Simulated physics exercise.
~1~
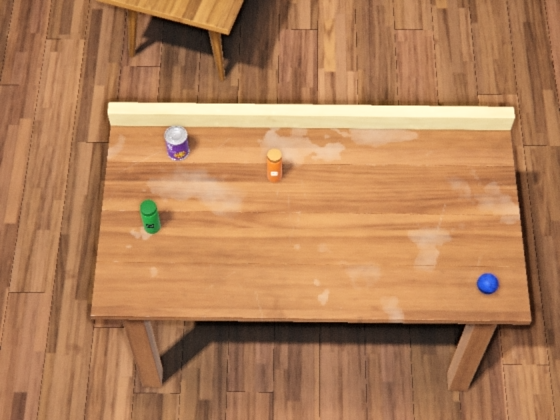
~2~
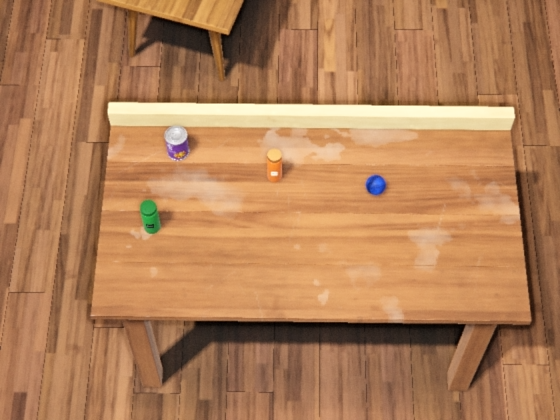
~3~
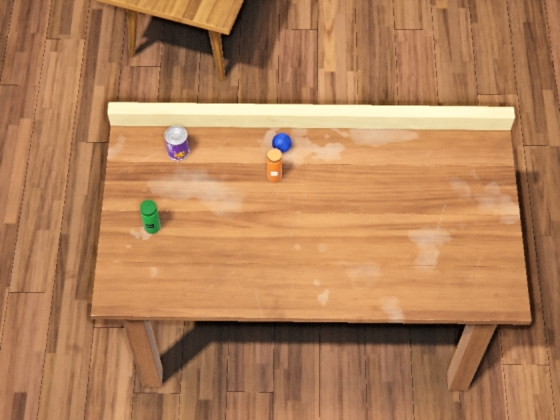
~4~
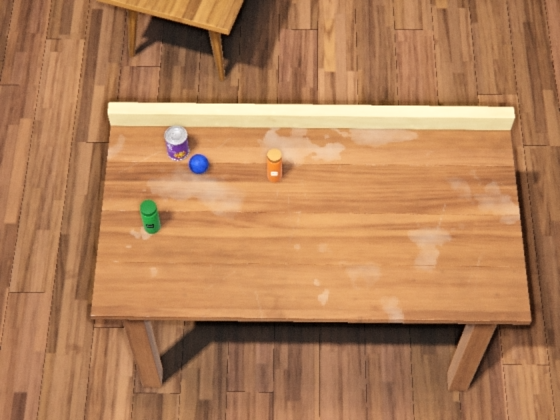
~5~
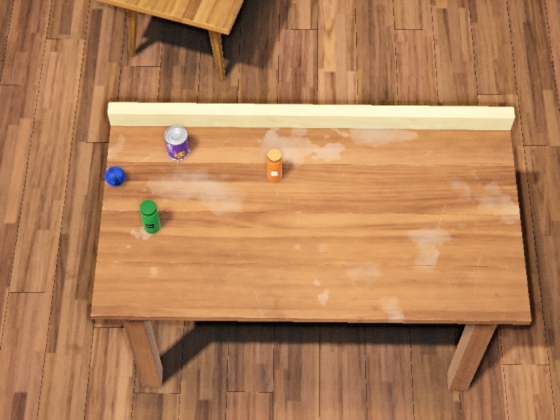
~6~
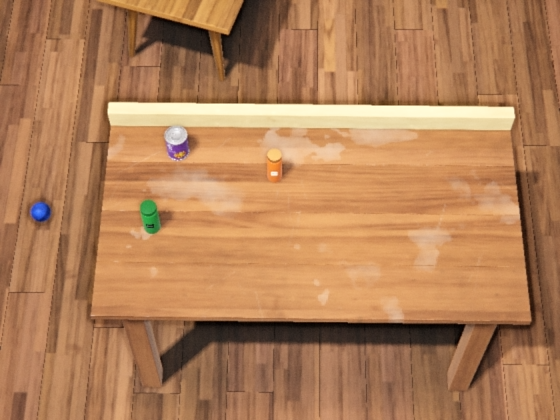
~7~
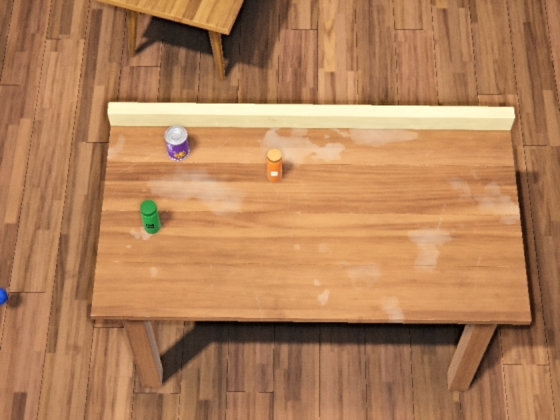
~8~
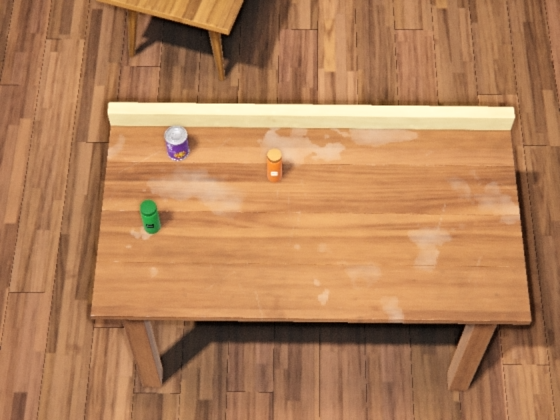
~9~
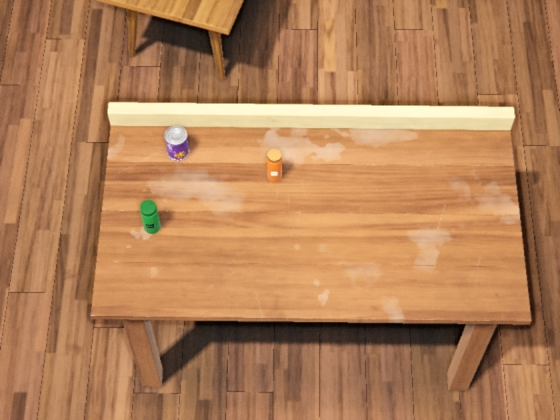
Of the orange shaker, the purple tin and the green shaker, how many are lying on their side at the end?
None of them are lying on their side. The orange shaker, the purple tin and the green shaker are all still upright on the table.
